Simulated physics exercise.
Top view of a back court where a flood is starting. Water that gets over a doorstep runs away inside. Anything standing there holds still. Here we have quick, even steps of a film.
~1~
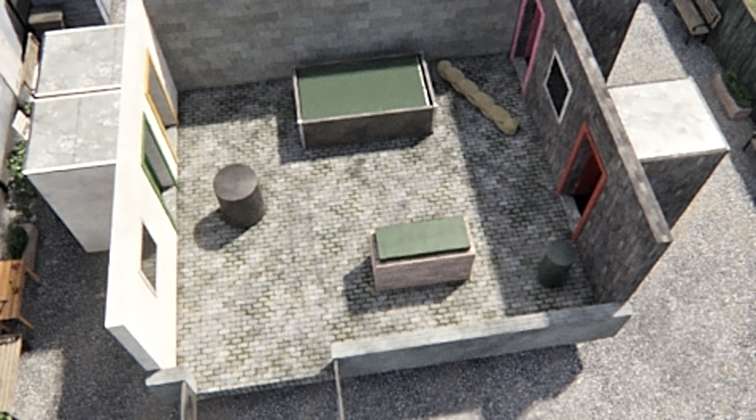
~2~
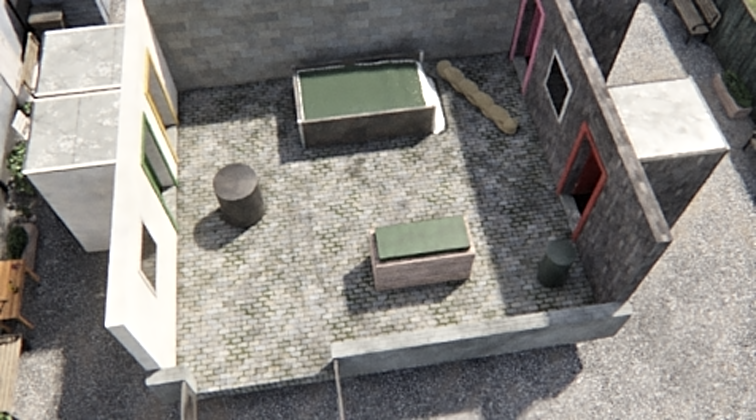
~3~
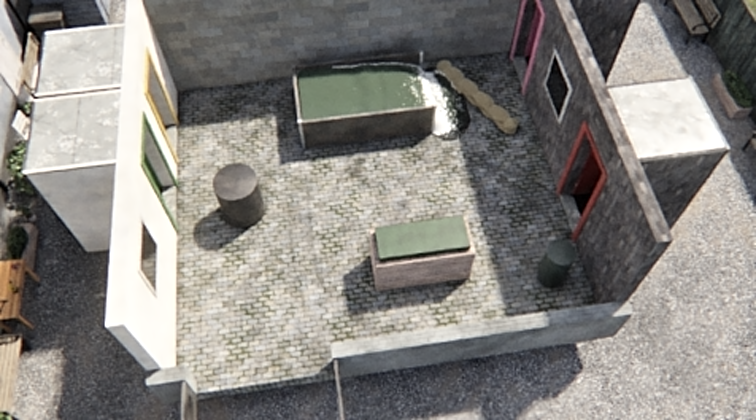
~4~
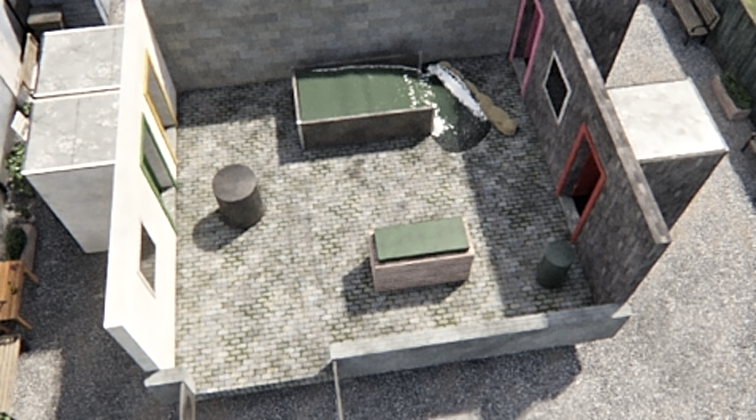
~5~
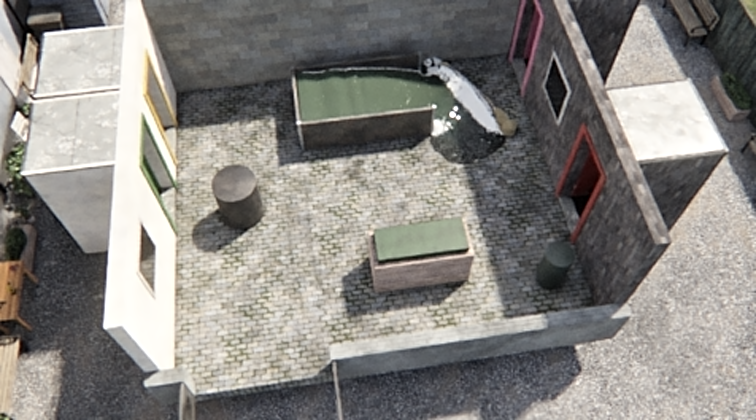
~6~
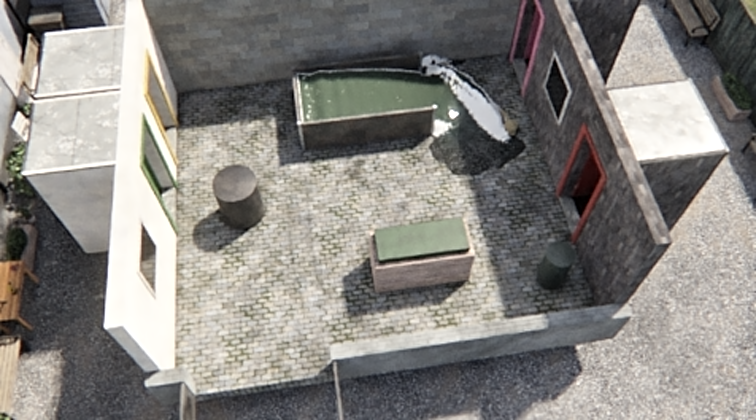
In a walled, cobbled back court seen from above, dark green water pours from the right end of a rectangular tank, washes over a log lying beside it, and spreads across the paving toward the right-hand wall.
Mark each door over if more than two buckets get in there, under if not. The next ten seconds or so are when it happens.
Pink door - over; yellow door - under; red door - over; green door - under.
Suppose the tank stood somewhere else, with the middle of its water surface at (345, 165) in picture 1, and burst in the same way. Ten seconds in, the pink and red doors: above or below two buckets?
Pink door falls short, red door tops the mark.
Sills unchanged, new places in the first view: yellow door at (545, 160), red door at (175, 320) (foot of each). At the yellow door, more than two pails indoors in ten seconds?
Note: Yellow one comes out above.
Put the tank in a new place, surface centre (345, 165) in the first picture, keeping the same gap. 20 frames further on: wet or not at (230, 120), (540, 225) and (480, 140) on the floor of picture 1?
Spared, hit, hit.
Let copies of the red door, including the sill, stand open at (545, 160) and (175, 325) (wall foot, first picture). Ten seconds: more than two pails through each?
The first new door crosses the line, and the second crosses the line.
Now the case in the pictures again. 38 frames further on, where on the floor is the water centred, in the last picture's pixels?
My reading is close to (414, 195).
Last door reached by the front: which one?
My answer: The green-painted one.
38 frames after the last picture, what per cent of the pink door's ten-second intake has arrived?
Share by then: 100 in a hundred.
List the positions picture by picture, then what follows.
The first picture shows still water in the tank at (363, 89).
In the second picture, water pours out at (425, 96) and has run to (436, 133).
In the third picture, water pours out at (425, 97) and has run to (460, 132).
In the fourth picture, the front is at (488, 123), out from the gap at (424, 99).
In the fifth picture, water pours out at (424, 101) and has run to (503, 136).
In the sixth picture, water pours out at (425, 101) and has run to (519, 146).
A moment on, water covers 20 % of the floor; the pink door wet at the sill, nothing in, the yellow door not reached, the red door not reached, the green door not reached.
Next, water covers 30 % of the floor; the pink door under two buckets in, the yellow door not reached, the red door under two buckets in, the green door not reached.
Then, water covers 40 % of the floor; the pink door over two buckets in, the yellow door not reached, the red door over two buckets in, the green door not reached.
Later, water covers 70 % of the floor; the pink door over two buckets in, the yellow door wet at the sill, nothing in, the red door over two buckets in, the green door wet at the sill, nothing in.
In the end, water covers 90 % of the floor; the pink door over two buckets in, the yellow door wet at the sill, nothing in, the red door over two buckets in, the green door wet at the sill, nothing in.
